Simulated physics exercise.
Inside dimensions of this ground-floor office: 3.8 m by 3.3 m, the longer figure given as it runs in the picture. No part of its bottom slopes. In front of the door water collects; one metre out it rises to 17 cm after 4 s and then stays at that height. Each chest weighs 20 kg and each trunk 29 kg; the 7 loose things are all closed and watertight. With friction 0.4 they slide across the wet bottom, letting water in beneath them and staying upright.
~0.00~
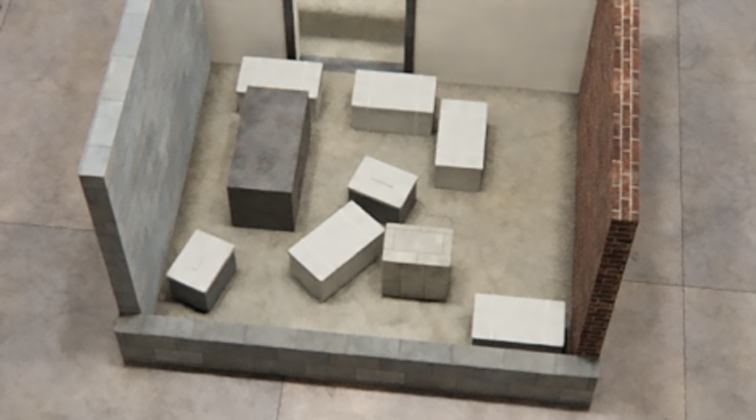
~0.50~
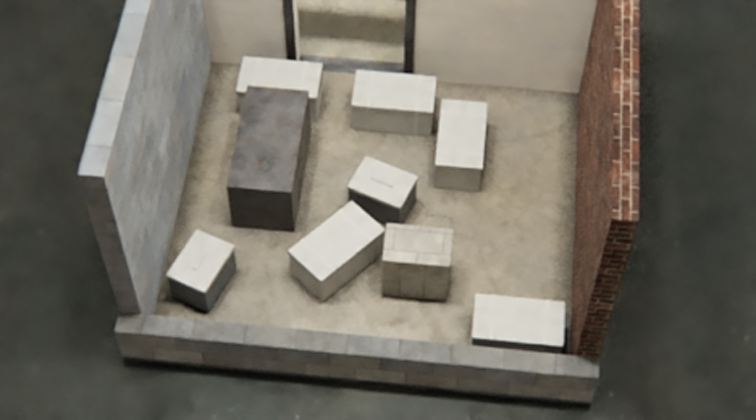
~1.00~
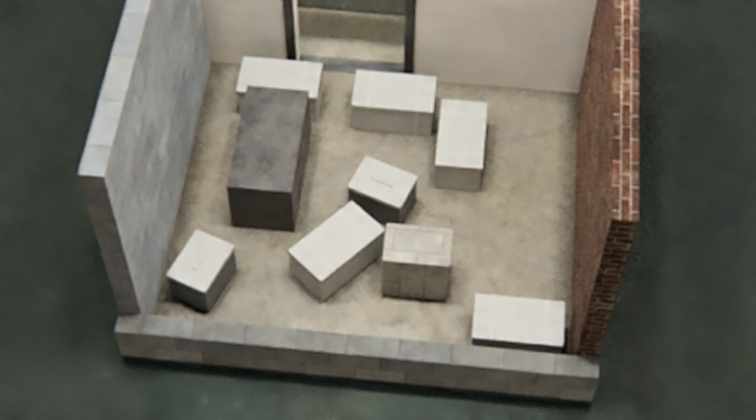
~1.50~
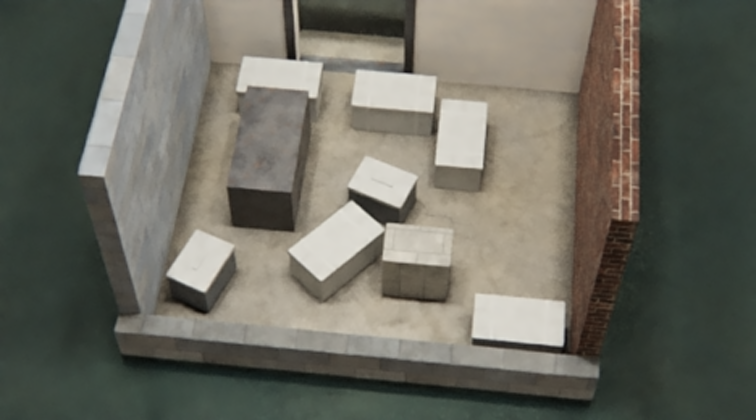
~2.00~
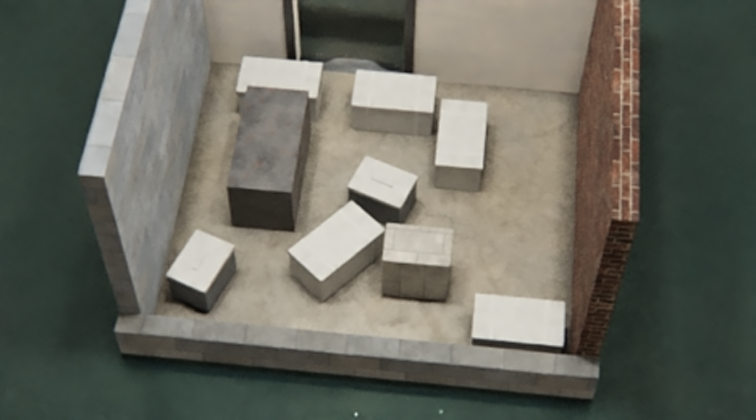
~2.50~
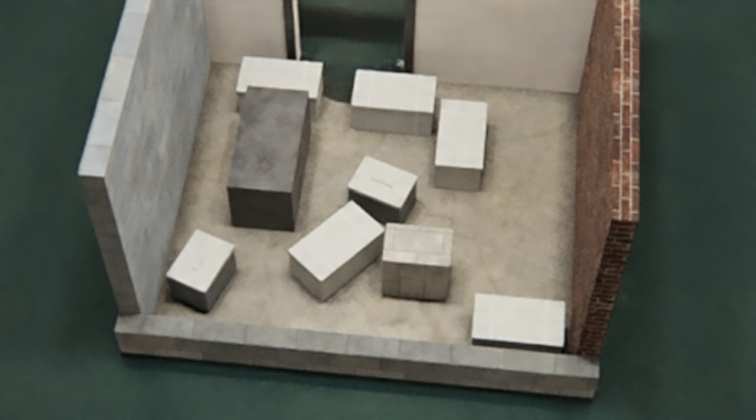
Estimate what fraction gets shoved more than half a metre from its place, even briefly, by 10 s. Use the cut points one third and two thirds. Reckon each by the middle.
It falls from one third to two thirds.
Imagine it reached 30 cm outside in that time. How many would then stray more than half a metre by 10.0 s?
In that case the number is 5.
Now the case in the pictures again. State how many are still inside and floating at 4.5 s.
The number is 0.
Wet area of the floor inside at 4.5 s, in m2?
Wet: Near 3.0 m2.
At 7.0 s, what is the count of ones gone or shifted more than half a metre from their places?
At that moment it comes to 1.
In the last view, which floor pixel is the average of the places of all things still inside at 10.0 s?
Near (402, 236).
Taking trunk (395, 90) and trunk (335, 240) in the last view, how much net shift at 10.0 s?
In that order: 140 cm, 80 cm.
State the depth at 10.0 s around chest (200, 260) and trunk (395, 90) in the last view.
About 8 and 9 cm.
After 3.5 s 0 of 7 are over 50 cm from their spots; 0 afloat.
After 4.5 s 0 of 7 are over 50 cm from their spots; 0 afloat.
After 7.0 s 1 of 7 are over 50 cm from their spots; 0 afloat.
After 10.0 s 3 of 7 are over 50 cm from their spots, and 3 have been at some point; 2 afloat.
